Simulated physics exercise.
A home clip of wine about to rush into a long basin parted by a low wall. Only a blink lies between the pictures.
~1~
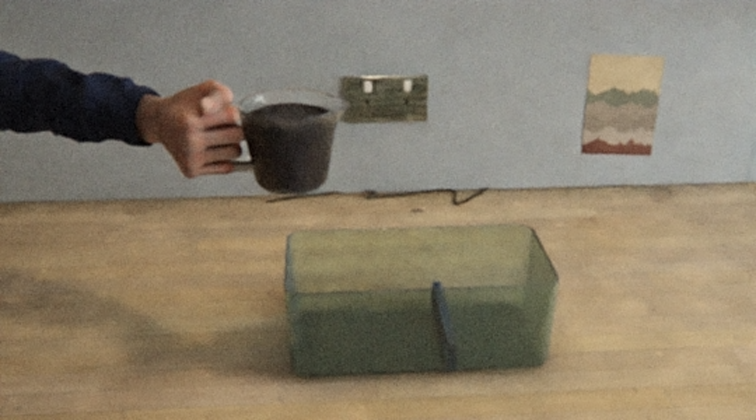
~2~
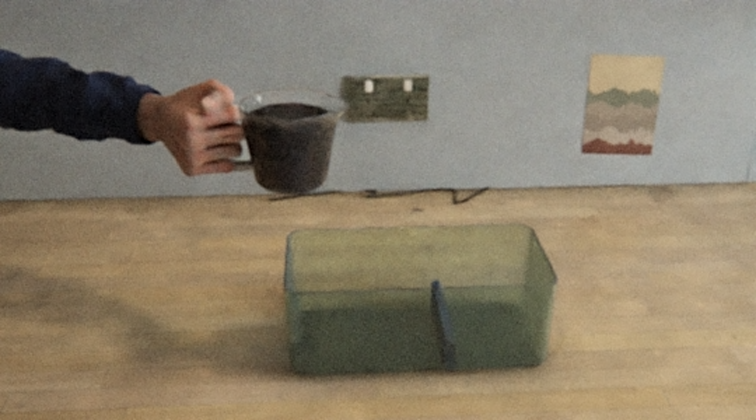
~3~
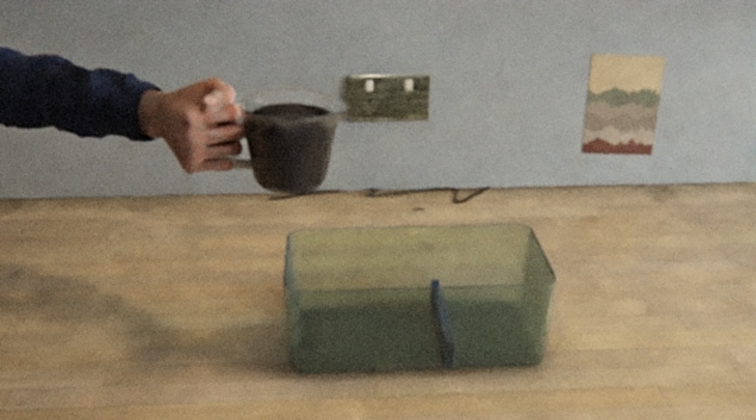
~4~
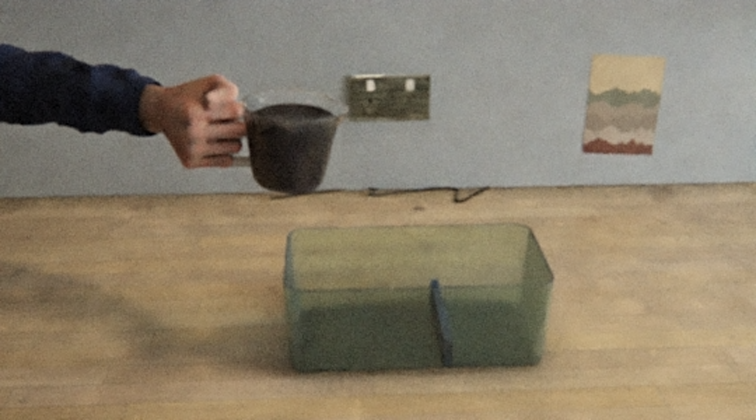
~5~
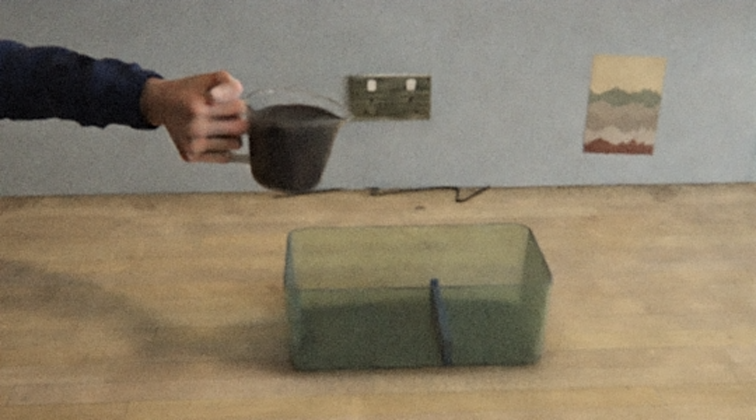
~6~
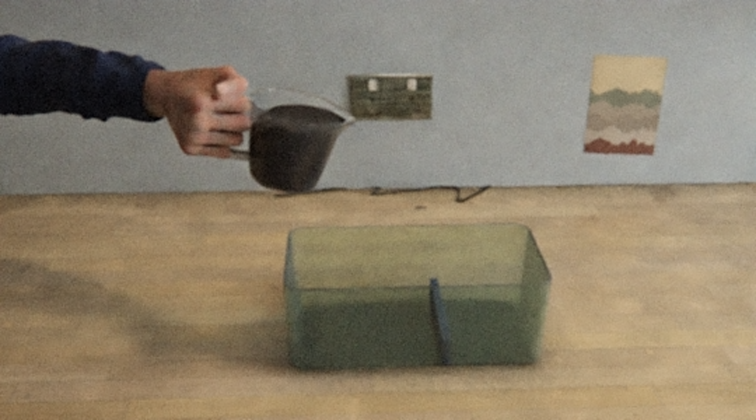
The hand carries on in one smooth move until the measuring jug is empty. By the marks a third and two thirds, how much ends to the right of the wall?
The share right of the wall is under a third.
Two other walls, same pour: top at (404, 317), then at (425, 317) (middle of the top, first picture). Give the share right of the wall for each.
First some 60, then 20 per cent.
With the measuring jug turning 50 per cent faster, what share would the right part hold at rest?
Close to 10 per cent.
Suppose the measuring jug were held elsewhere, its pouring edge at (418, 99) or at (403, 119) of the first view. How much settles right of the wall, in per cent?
First some 80, then 60 per cent.
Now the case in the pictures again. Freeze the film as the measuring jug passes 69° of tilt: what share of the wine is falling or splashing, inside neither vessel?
Close to 25 per cent.
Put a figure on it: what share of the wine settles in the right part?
Roughly 5 in a hundred.
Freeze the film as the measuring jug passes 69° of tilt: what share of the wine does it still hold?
Close to 60 per cent.
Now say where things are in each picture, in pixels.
In the first picture, tilt 0°; pouring edge (350, 105); surface from (244, 116) to (336, 114); the long basin's rim runs from (287, 262) to (545, 254); the wall's top is at (444, 311).
In the second picture, tilt 1°; pouring edge (350, 105); surface from (245, 115) to (335, 114).
In the third picture, tilt 2°; pouring edge (351, 107); surface from (245, 115) to (336, 115).
In the fourth picture, tilt 5°; pouring edge (352, 111); surface from (248, 115) to (338, 116).
In the fifth picture, tilt 9°; pouring edge (354, 115); surface from (250, 116) to (341, 117).
In the sixth picture, tilt 13°; pouring edge (356, 120); surface from (253, 118) to (346, 118).
A moment on, the measuring jug is tipped part way and 61 per cent is still to pour, 14 is left of the wall and 0 right of it.
Next, the measuring jug is tipped right over and 7 per cent is still to pour, 79 is left of the wall and 2 right of it.
Then the measuring jug is tipped right over and 0 per cent is still to pour, 91 is left of the wall and 6 right of it.
Later the measuring jug is tipped right over and 0 per cent is still to pour, 91 is left of the wall and 6 right of it.
Finally, 91 per cent lies left of the wall, 6 right of it and 2 outside.
